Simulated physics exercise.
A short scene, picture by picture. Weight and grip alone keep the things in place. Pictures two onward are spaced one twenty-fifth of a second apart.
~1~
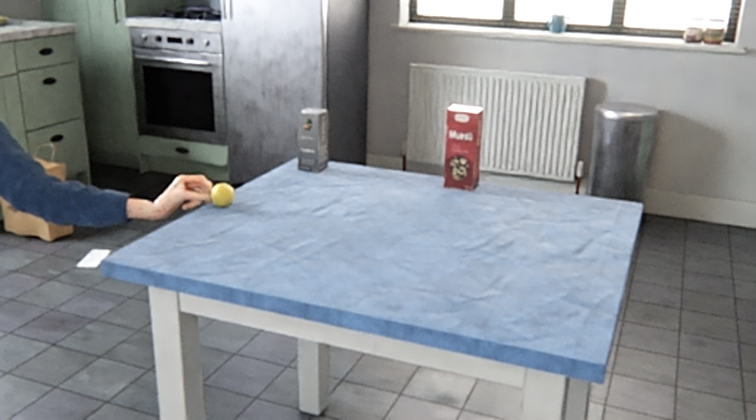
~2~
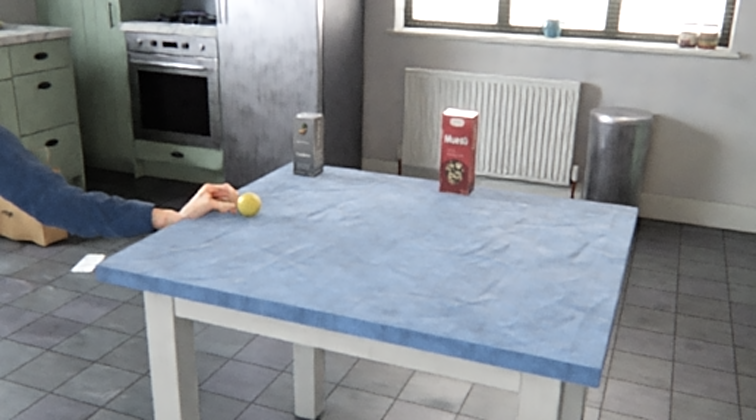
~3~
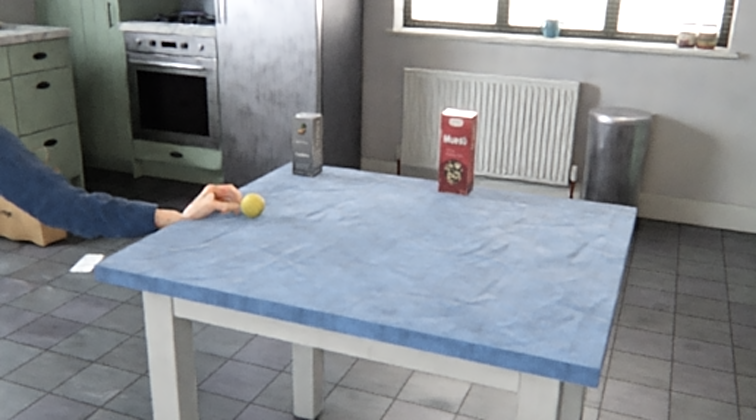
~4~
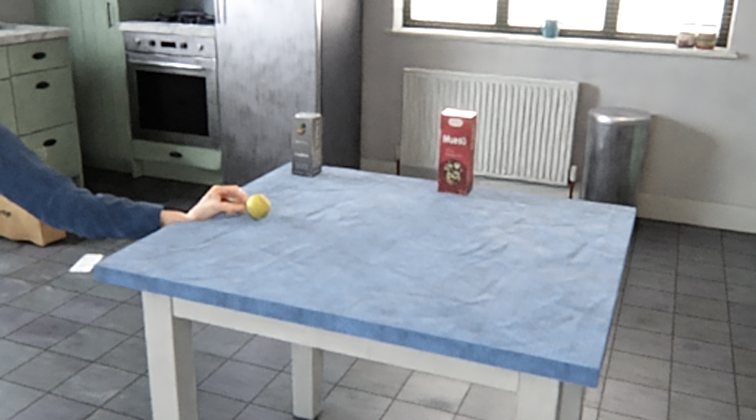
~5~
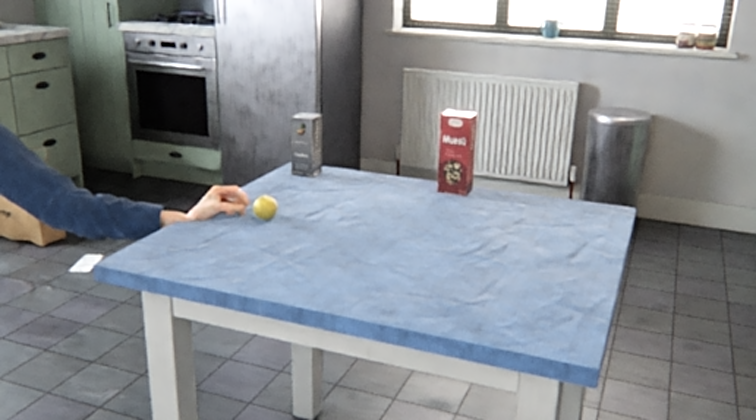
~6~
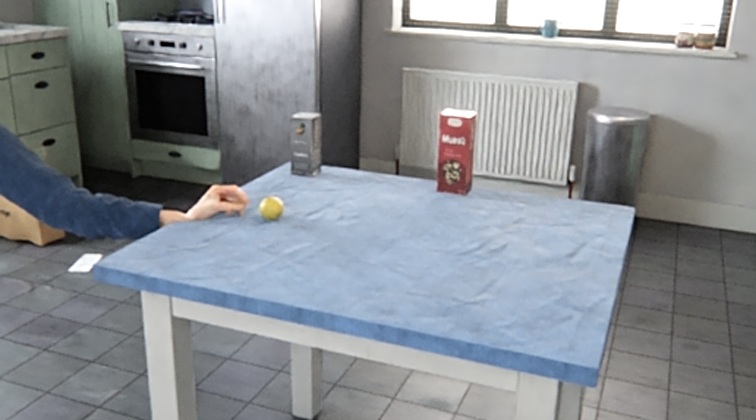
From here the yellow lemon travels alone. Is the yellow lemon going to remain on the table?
It never leaves the top.
Then, 0.20 s later than the last frame, yellow lemon moved well along near (304, 214).
Then, 0.40 s later than the last frame, yellow lemon moved well along near (333, 219).
Then, 0.70 s later than the last frame, yellow lemon moved well along near (370, 224).
Then, 1.10 s later than the last frame, yellow lemon moved well along near (405, 230).
When it is over, moved from the start, yellow lemon. End places, in pixels of the last picture, yellow lemon near (424, 233).
